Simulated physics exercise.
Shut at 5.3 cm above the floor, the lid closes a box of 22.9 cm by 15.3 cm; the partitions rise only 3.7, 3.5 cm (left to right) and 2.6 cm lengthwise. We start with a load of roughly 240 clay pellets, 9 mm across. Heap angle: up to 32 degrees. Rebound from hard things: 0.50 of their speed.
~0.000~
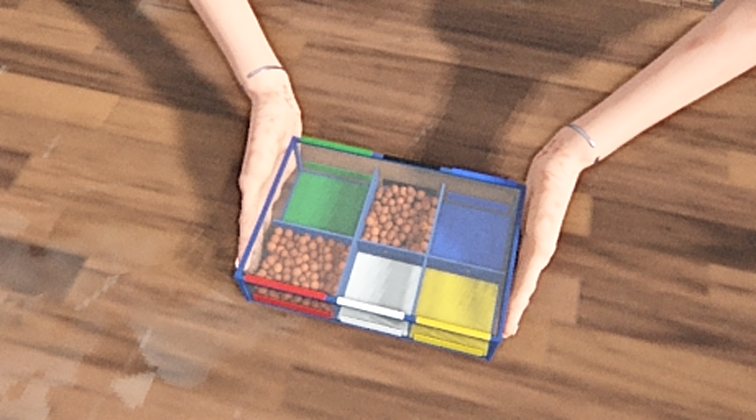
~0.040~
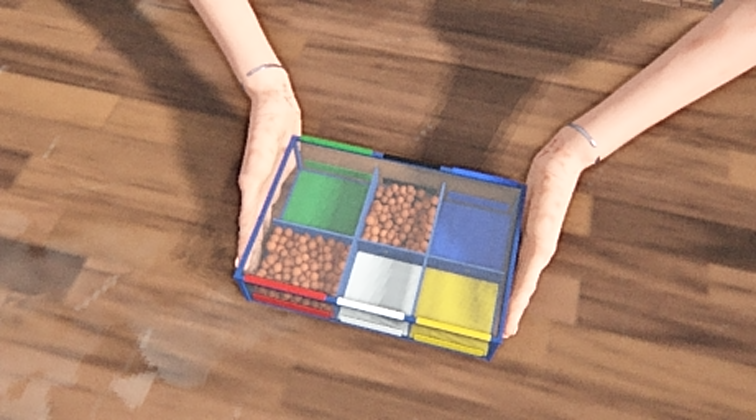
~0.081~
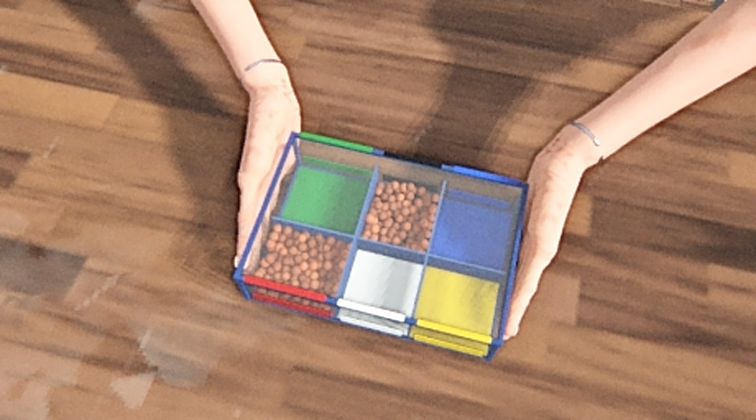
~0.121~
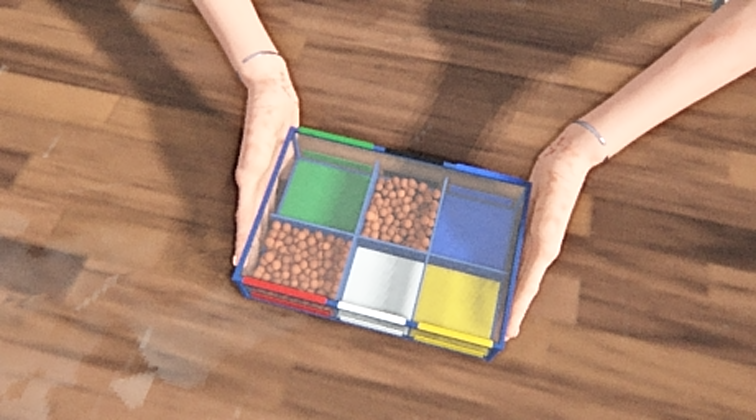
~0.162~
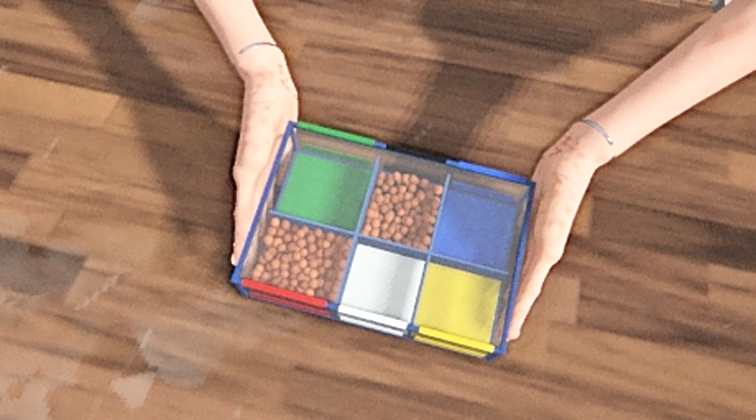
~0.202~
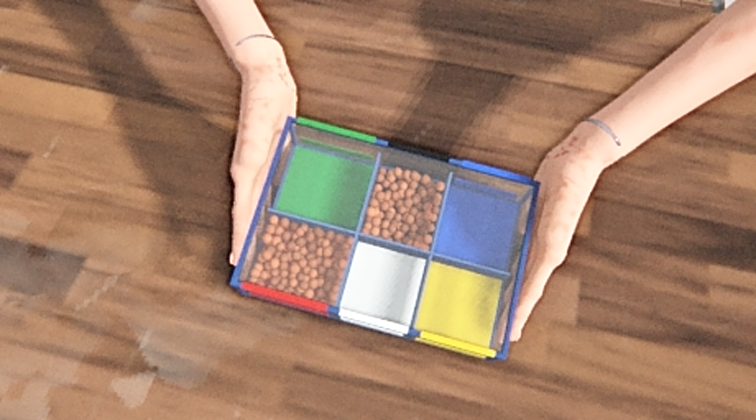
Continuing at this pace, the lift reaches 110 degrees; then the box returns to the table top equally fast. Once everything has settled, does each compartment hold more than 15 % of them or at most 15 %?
Red: More than 15 %; blue: At most 15 %; green: At most 15 %; yellow: More than 15 %; white: More than 15 %; black: At most 15 %.
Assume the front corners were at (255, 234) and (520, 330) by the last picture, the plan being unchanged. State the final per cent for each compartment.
Red 15; blue 35; green 5; yellow 5; white 5; black 40.
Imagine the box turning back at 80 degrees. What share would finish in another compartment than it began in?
It would come to about 20 per cent.
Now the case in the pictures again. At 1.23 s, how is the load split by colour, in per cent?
You'd find red at 55, blue at 0, green at 0, yellow at 15, white at 15 and black at 15 per cent.
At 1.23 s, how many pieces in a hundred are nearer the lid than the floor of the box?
Something like 60 percent of the pieces.
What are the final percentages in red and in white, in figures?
Red 55 %, white 20 %.
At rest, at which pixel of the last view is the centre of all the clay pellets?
Close to pixel (334, 300).
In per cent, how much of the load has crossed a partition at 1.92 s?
Some 45 percent.
Then, at 1.23 s, tilt 110 degrees; red 55 %, yellow 15 %, white 15 %, black 15 %.
After 1.92 s, tilt 50 degrees; red 55 %, yellow 25 %, white 20 %.
After 2.64 s, tilt 0 degrees; red 55 %, yellow 25 %, white 20 %.
At rest (3.3 s), red 55 %, blue 0 %, green 0 %, yellow 25 %, white 20 %, black 0 %.
